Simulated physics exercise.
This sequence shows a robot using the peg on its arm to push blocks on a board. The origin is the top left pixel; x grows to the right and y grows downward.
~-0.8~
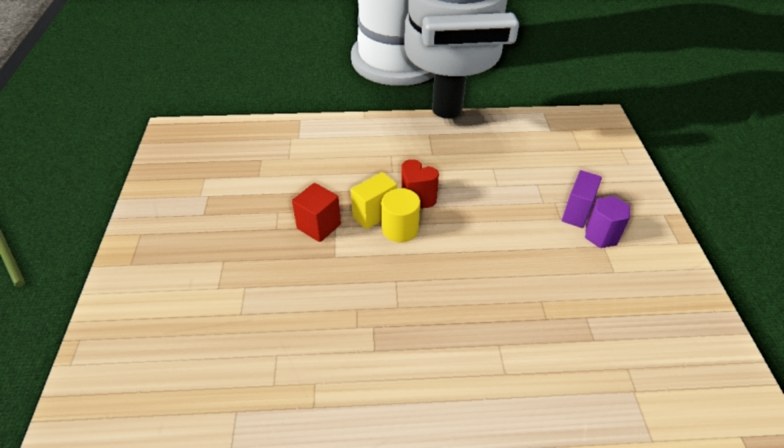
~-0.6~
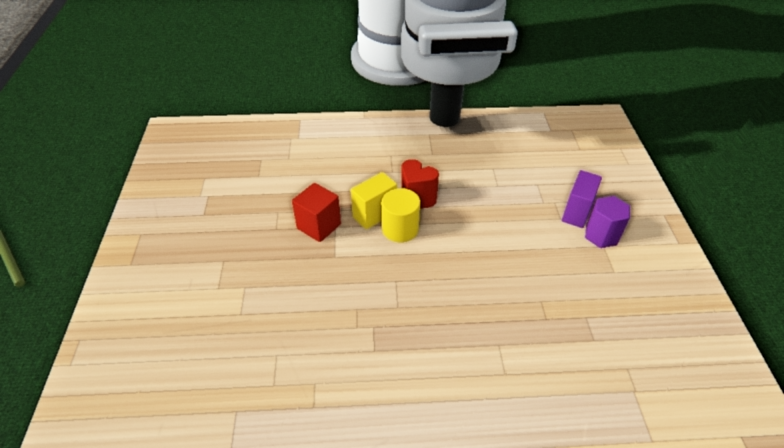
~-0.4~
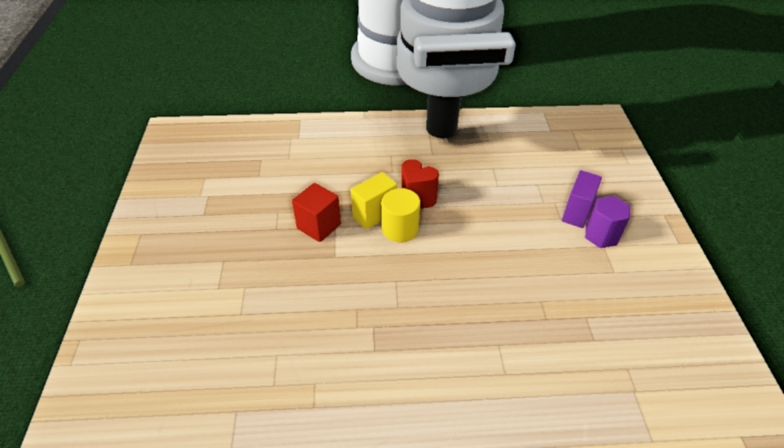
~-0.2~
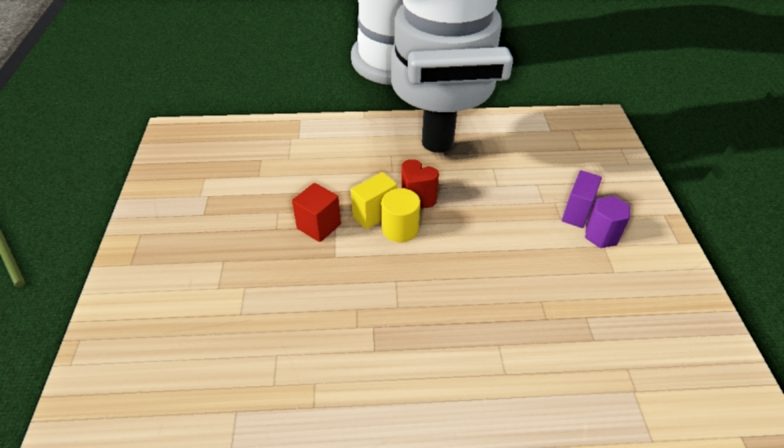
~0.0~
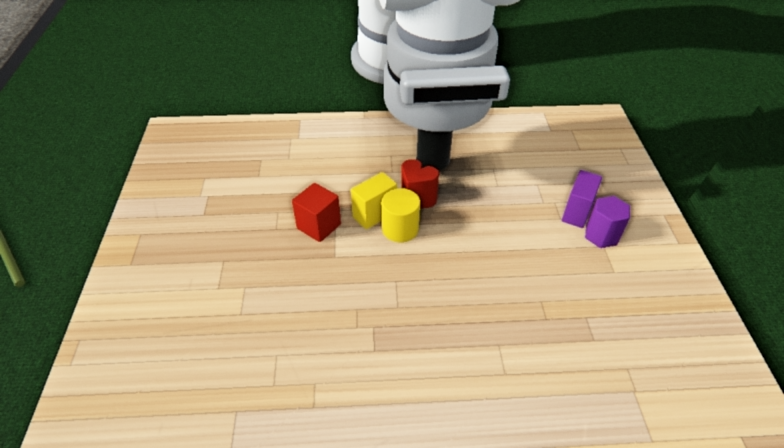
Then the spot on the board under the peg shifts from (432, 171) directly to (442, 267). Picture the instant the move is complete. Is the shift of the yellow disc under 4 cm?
Going by the path, yes.
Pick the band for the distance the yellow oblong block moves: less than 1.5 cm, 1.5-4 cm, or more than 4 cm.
By the end of the path, it will have gone short of 1.5 cm.
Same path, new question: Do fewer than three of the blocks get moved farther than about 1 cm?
My answer is yes.
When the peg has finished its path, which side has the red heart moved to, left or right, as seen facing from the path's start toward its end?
It moves over to the right.
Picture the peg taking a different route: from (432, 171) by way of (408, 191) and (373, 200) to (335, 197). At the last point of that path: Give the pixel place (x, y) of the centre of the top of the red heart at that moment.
I expect it at (410, 187).
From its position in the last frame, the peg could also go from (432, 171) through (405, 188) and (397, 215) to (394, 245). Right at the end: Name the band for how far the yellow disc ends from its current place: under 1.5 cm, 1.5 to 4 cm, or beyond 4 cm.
Displacement: Past 4 cm.
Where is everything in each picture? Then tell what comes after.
In the first picture, lower end of the peg at (447, 110), tops of blocks, yellow oblong block at (374, 186), yellow disc at (401, 201), red heart at (418, 171).
In the second picture, peg at (445, 118), blocks as before.
In the third picture, peg at (442, 129), blocks as before.
In the fourth picture, peg at (438, 143), blocks as before.
In the fifth picture, peg at (433, 161), yellow oblong block at (374, 186), yellow disc at (401, 201), red heart at (418, 171).
The first path, step by step. One third of the way, peg at (436, 189); yellow oblong block at (371, 187); yellow disc at (398, 205); red heart at (411, 182), turned 25° clockwise.
Two thirds of the way, peg at (440, 222); yellow oblong block at (368, 187); yellow disc at (388, 213); red heart at (407, 190), turned 60° clockwise.
At the end, peg at (443, 256); yellow oblong block at (368, 187); yellow disc at (388, 213); red heart at (407, 190), turned 60° clockwise.
